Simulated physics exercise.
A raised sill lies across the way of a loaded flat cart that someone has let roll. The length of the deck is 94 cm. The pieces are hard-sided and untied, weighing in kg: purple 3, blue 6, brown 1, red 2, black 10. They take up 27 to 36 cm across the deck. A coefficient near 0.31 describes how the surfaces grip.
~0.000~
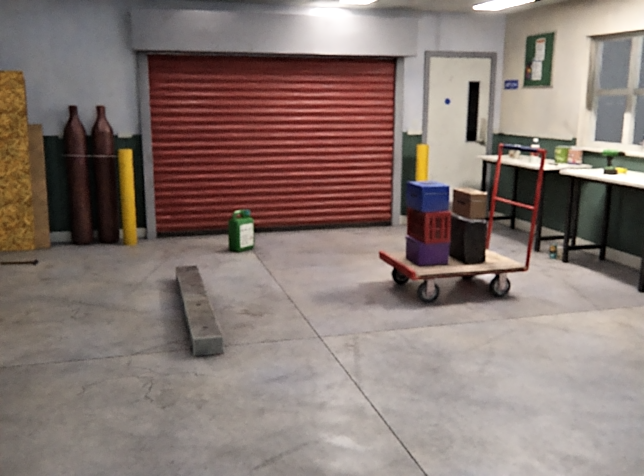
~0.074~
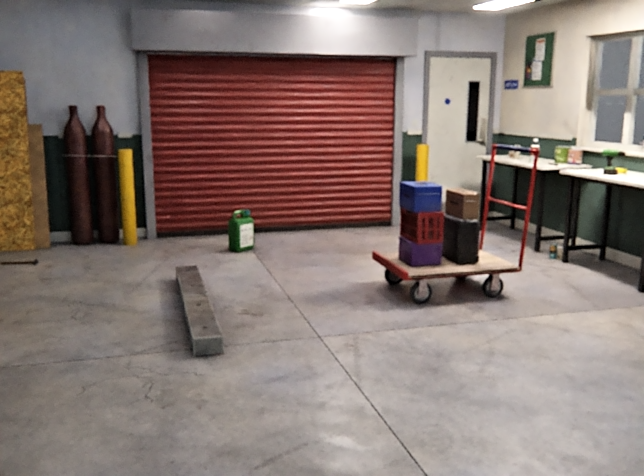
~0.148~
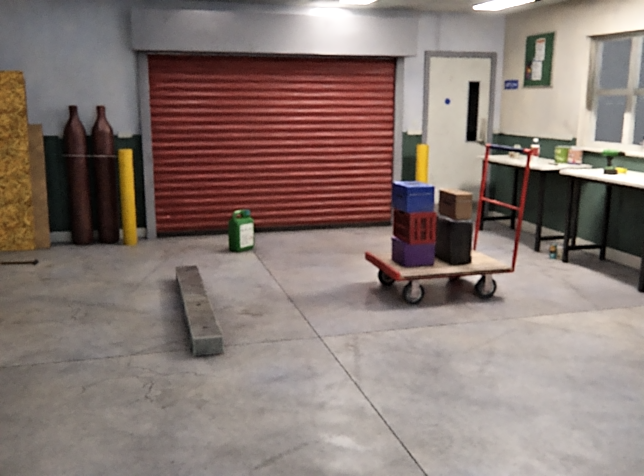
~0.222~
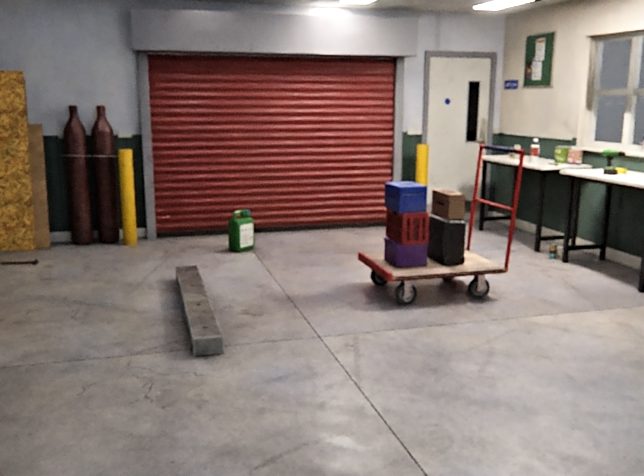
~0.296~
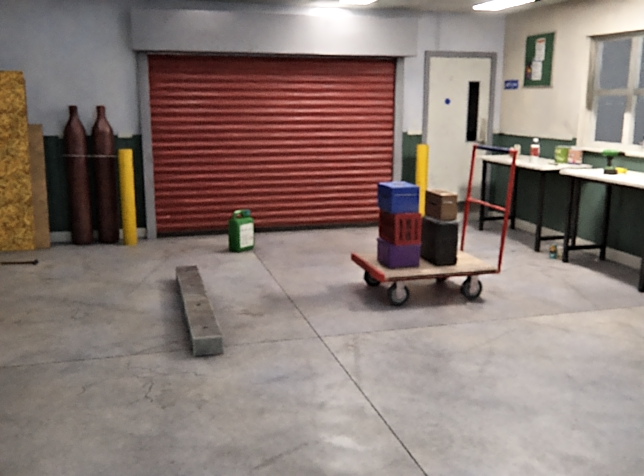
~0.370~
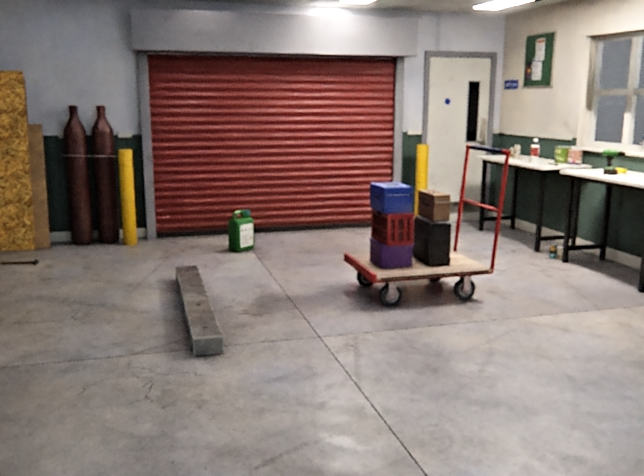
In this clip, a flat cart with a red handle, loaded with a blue toolbox, a red crate and other boxes, rolls slowly leftward across a workshop floor, its load staying in place, while a long raised sill lies to the left.
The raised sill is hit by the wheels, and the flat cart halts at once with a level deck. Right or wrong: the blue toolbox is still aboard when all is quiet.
Right.
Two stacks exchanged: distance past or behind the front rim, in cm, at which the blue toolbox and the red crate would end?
Neither reaches the rim: Blue stops 40 cm short and red 50 cm short.
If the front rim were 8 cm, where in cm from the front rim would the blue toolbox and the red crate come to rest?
Blue 10 behind, red 20 behind.
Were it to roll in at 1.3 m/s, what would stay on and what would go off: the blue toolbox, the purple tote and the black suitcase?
Outcome: Blue gone; purple kept; black kept.
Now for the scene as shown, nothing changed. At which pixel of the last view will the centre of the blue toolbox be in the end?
At about (213, 205).
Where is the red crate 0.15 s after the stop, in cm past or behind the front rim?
Roughly 20 cm behind it.
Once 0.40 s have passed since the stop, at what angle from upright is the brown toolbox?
Tilt from vertical: Around 0°.
Impact comes at 1.86 s.
After 2.26 s the blue toolbox is 14 cm behind the rim, tilted 0°, near (212, 205) in the last picture's view.
After 2.66 s the blue toolbox is 14 cm behind the rim, tilted 0°, near (213, 205) in the last picture's view.
Final state at 2.9 s, nothing is past the rim; behind it, purple tote, blue toolbox, brown toolbox, red crate and black suitcase.
